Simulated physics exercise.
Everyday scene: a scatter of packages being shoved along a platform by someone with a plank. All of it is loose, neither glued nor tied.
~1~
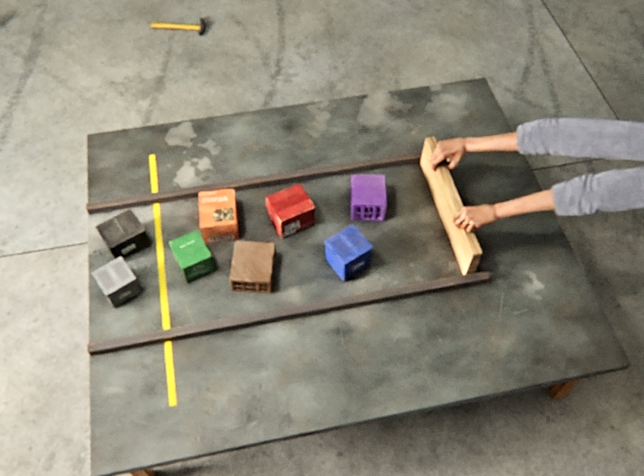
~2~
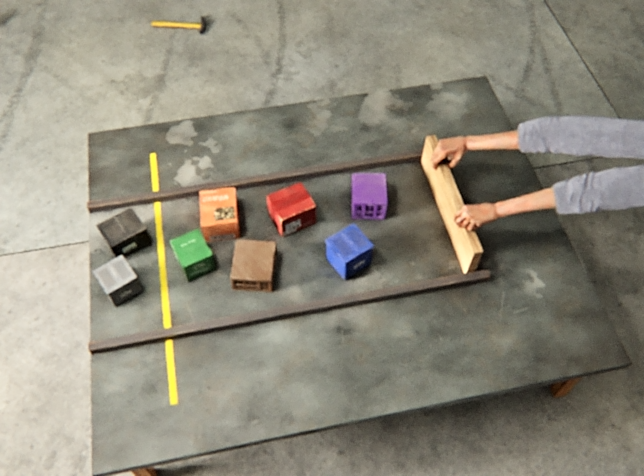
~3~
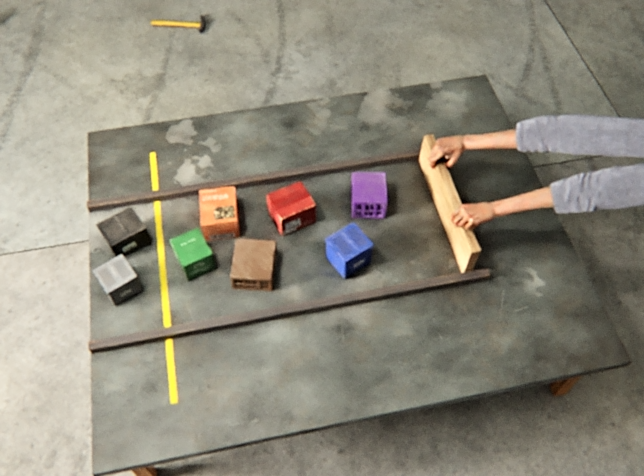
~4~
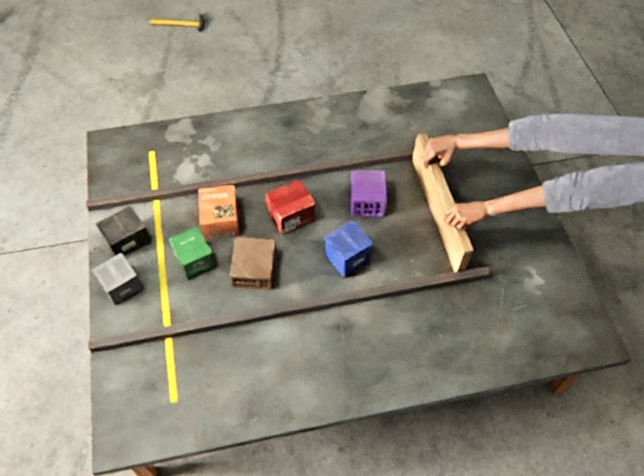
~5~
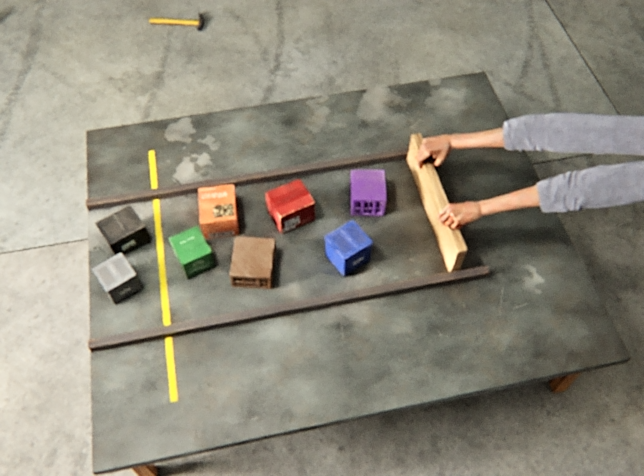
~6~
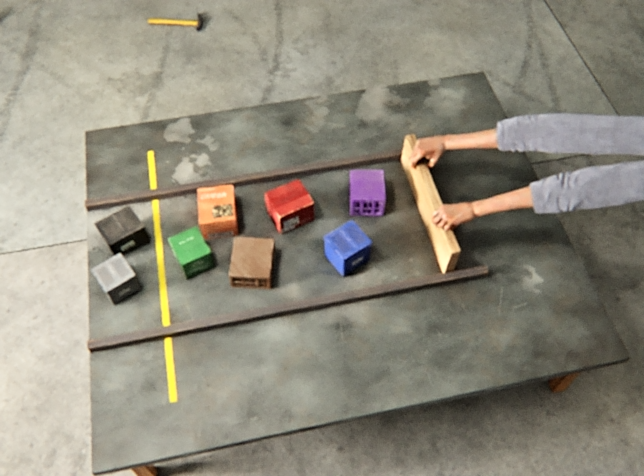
On a dark tabletop scattered with eight colourful boxes between two rails, a pair of hands first held a wooden plank nearly still at the right, then slid it slightly left, while the boxes stayed put.
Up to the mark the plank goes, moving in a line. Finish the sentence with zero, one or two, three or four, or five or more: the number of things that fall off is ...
The number of things that fall off is three or four.
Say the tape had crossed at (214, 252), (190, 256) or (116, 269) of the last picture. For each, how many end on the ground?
Try 1: 1; try 2: 2; try 3: 6.
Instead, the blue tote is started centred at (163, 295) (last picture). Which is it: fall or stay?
Put there, it simply holds its spot.
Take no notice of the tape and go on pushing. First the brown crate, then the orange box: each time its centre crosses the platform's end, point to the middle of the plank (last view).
About (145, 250), and about (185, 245) for the other.
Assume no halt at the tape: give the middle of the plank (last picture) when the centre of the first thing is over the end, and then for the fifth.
Roughly (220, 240) for the earlier crossing, roughly (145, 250) for the later one.
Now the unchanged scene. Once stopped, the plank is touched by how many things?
It's 2.
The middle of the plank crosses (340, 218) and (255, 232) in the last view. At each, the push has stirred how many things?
Well, it's 3 at the first one and 7 at the second.
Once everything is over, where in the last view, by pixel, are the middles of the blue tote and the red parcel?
The blue tote finishes at (142, 281); the red parcel finishes at (100, 236).
Soon after, none off yet; grey tote at rest near (117, 279); black tote at rest near (123, 233); green box at rest near (192, 253).
After that, none off yet; grey tote at rest near (117, 279); black tote at rest near (123, 233); green box displaced a little near (187, 254).
And then, none off yet; grey tote displaced about its own width near (91, 287); black tote displaced about its own width near (78, 236); green box displaced well along near (123, 263).
In the end, the number that fall off is three or four; gone, orange box, green box, black tote and grey tote.
